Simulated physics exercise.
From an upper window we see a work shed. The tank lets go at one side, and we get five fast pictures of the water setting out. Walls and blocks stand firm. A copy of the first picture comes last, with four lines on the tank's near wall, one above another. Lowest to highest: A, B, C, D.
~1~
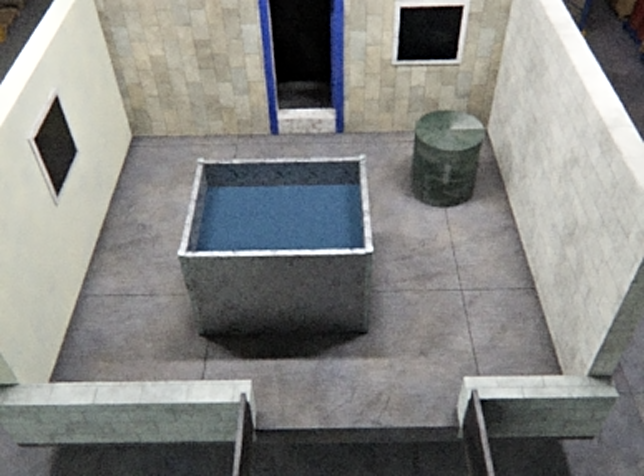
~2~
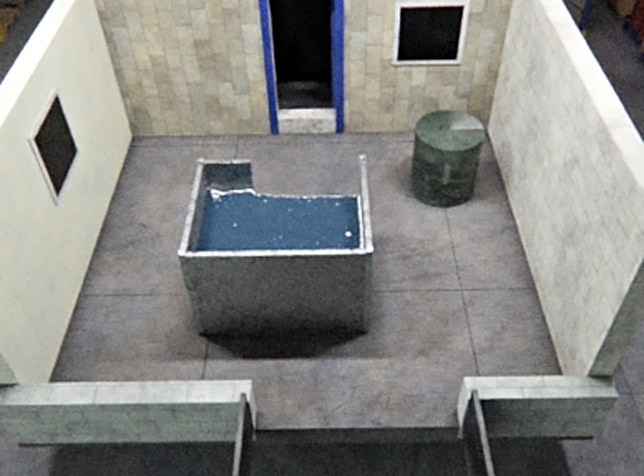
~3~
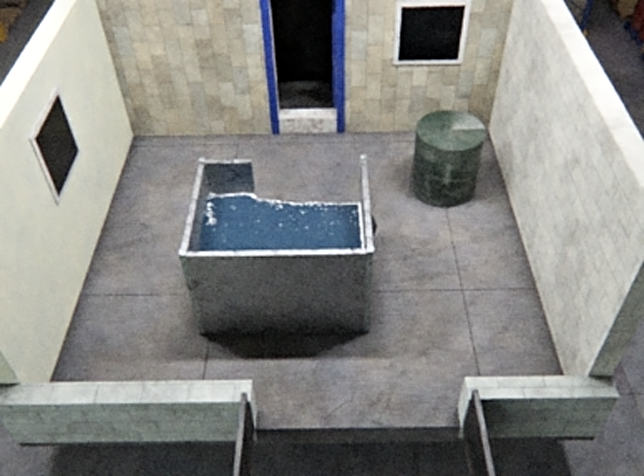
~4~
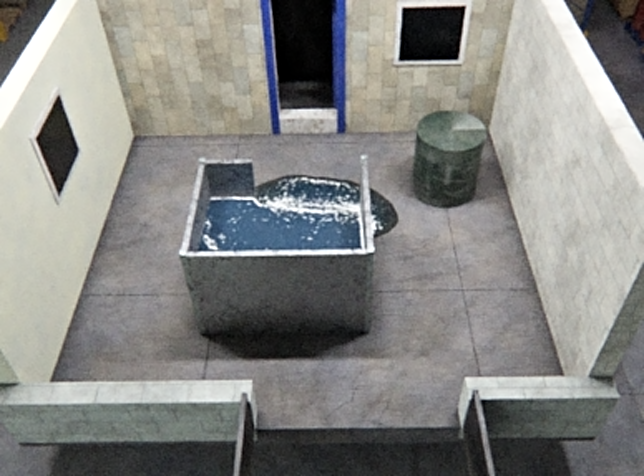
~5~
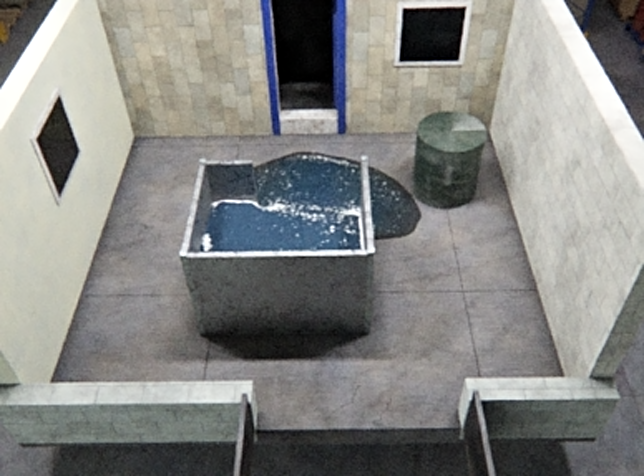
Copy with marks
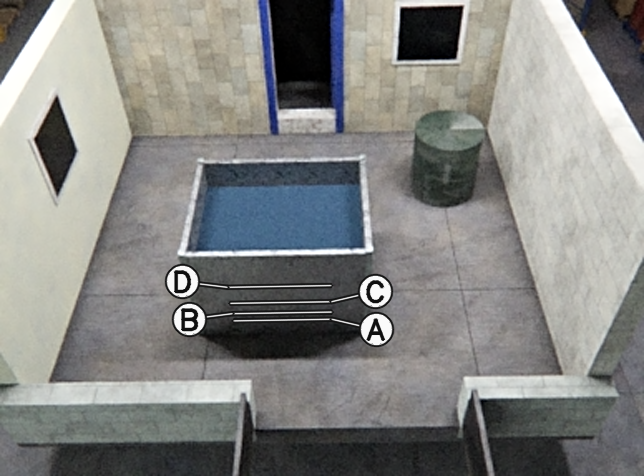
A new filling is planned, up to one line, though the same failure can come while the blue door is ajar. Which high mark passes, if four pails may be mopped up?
Level C just does it.
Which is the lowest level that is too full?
That would be D.
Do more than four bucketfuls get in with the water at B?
No, not at all.
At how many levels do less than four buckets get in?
Three.
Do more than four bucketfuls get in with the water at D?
Yes, that goes wrong.
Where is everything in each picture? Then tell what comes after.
The first picture shows water in the tank at rest, its middle at (281, 226); foot of the blue doorway at (307, 133); open gate at (357, 376).
In the second picture, water covers 2 % of the ground, its front hidden from here.
In the third picture, water covers 4 % of the ground, its front hidden from here.
In the fourth picture, water covers 9 % of the ground, its front hidden from here.
In the fifth picture, 16 % of the ground under water, visible out to (397, 190).
In white, A at (282, 320); B at (281, 312); C at (280, 302); D at (279, 286); from the bottom up A, B, C, D.
If A is chosen, nothing gets over.
If B is chosen, nothing gets over.
If C is chosen, a splash gets over, under a bucket.
If D is chosen, about 10 bucketfuls get in.
